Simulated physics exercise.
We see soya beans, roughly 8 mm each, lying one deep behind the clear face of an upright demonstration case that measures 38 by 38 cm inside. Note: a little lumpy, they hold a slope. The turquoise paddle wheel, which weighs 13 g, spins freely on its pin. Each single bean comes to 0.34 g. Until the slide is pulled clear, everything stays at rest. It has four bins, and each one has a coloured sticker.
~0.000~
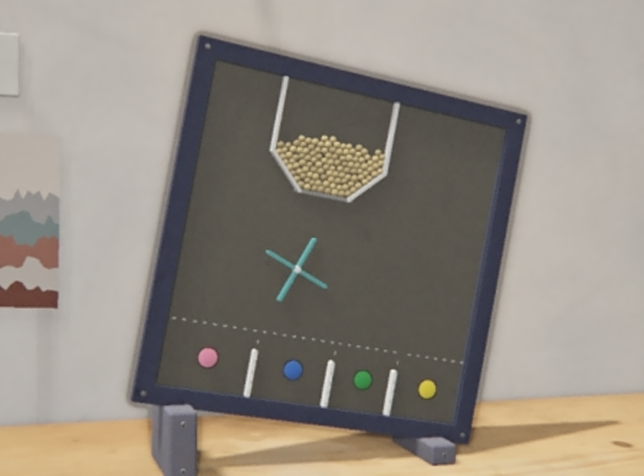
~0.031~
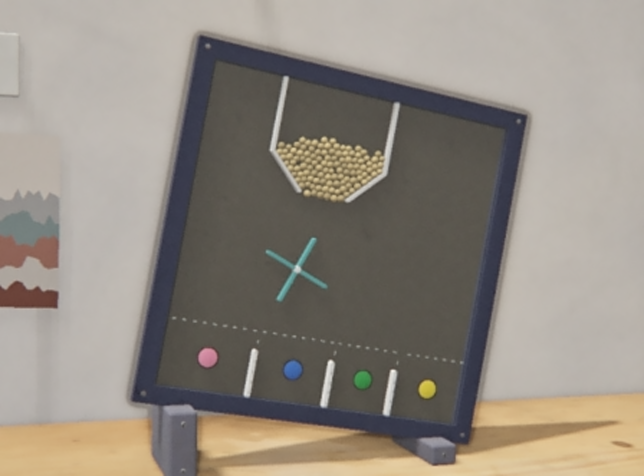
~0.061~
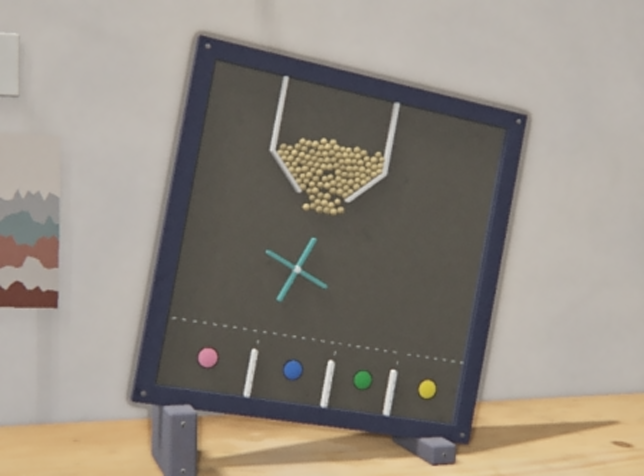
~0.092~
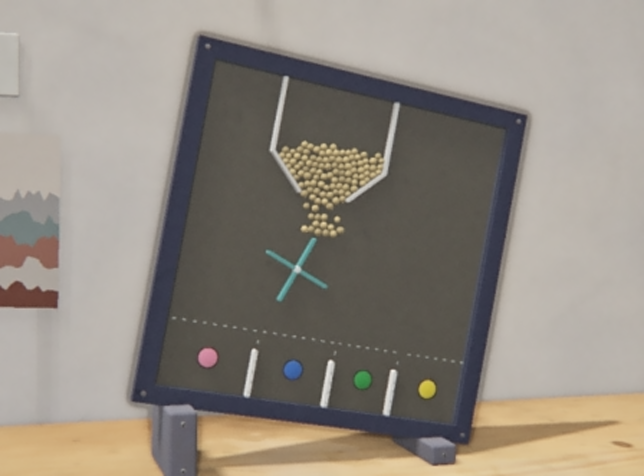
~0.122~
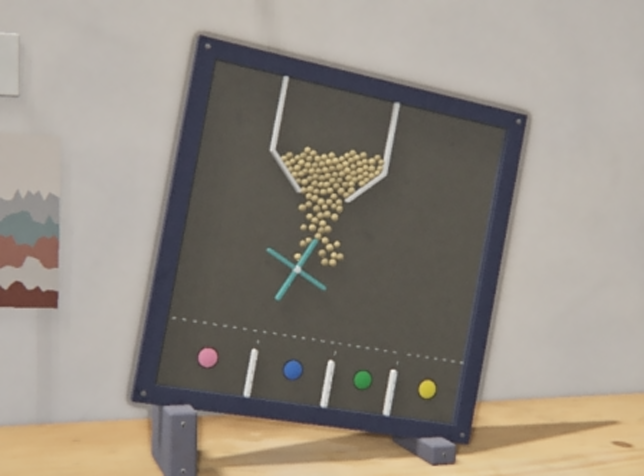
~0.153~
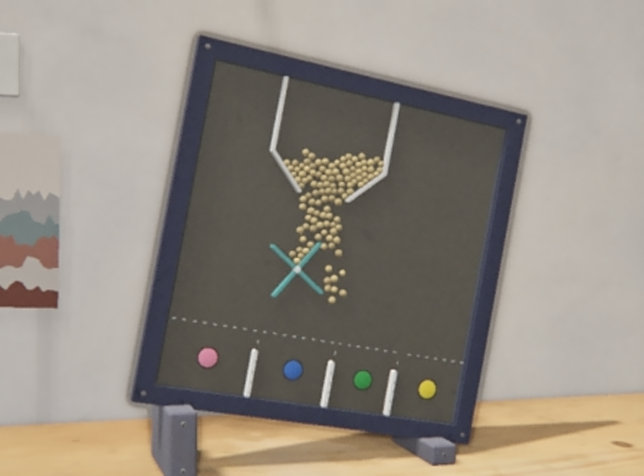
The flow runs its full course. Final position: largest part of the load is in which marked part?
Marked green.
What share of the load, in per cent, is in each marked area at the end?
Final shares - pink bin: 0; blue bin: 20; green bin: 70; yellow bin: 10.
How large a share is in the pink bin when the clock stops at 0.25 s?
Close to 0 per cent of the load.
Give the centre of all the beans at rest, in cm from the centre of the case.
Some 3 cm right and 17 cm below.
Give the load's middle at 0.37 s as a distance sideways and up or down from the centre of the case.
The middle sits around 1 cm right and 8 cm below.
After 0.25 s, the beans' middle is in line with and 1 cm above the centre; green 5 %.
After 0.37 s, the beans' middle is 1 cm right of and 8 cm below the centre; blue 5 %, green 30 %.
After 0.60 s, the beans' middle is 3 cm right of and 16 cm below the centre; blue 10 %, green 70 %, yellow 10 %.
At rest by 2.6 s, pink 0 %, blue 20 %, green 70 %, yellow 10 %.
